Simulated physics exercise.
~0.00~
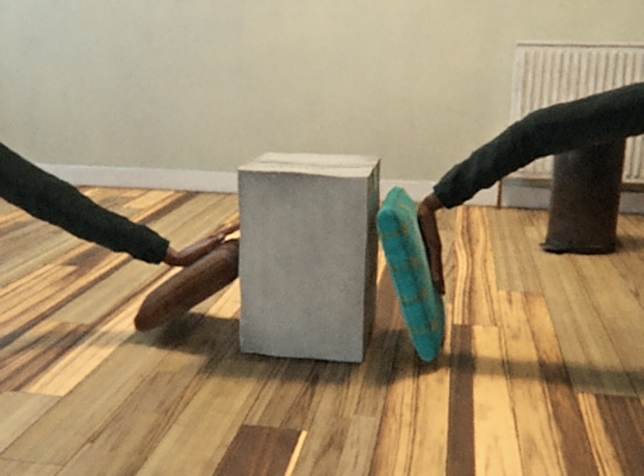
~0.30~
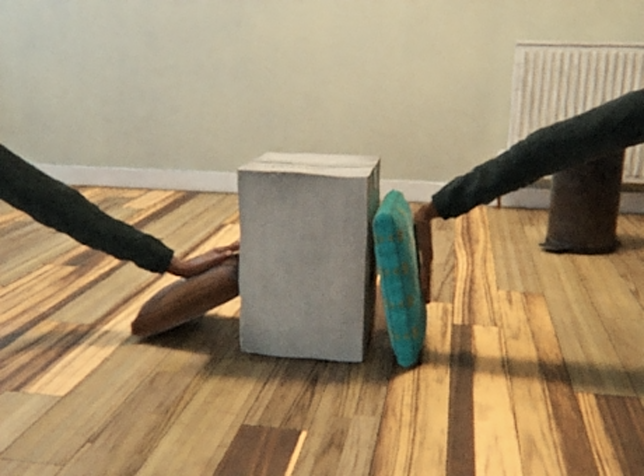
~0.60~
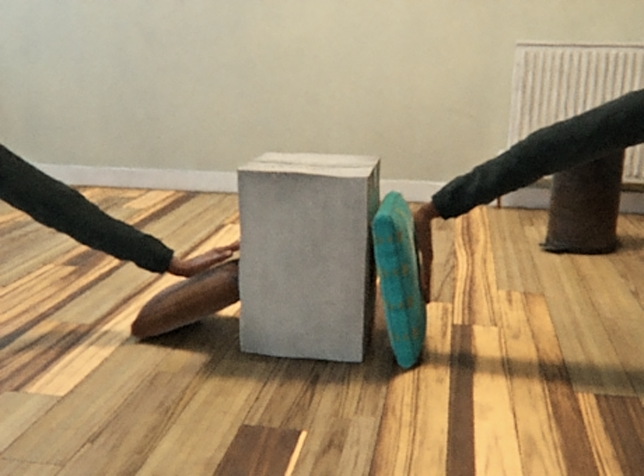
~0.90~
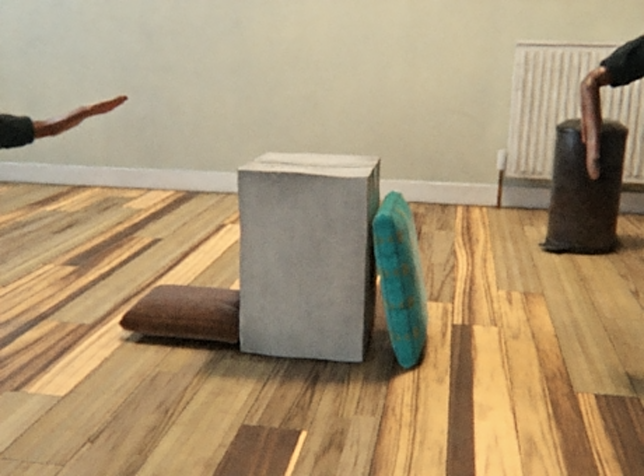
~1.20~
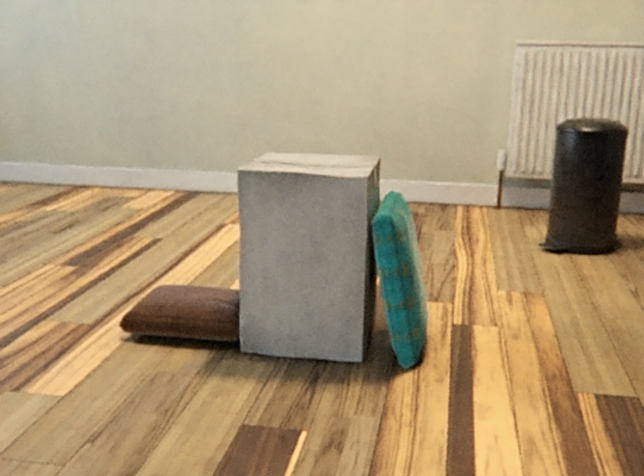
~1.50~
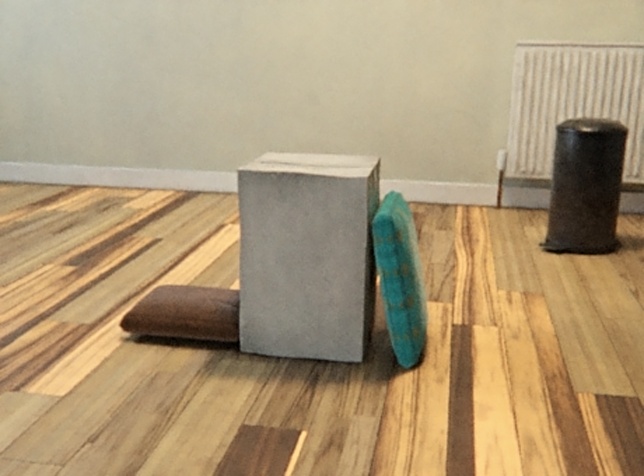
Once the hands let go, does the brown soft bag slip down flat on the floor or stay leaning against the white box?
The brown soft bag slips down and lies flat on the floor beside the box. Only the turquoise pillow keeps its lean.
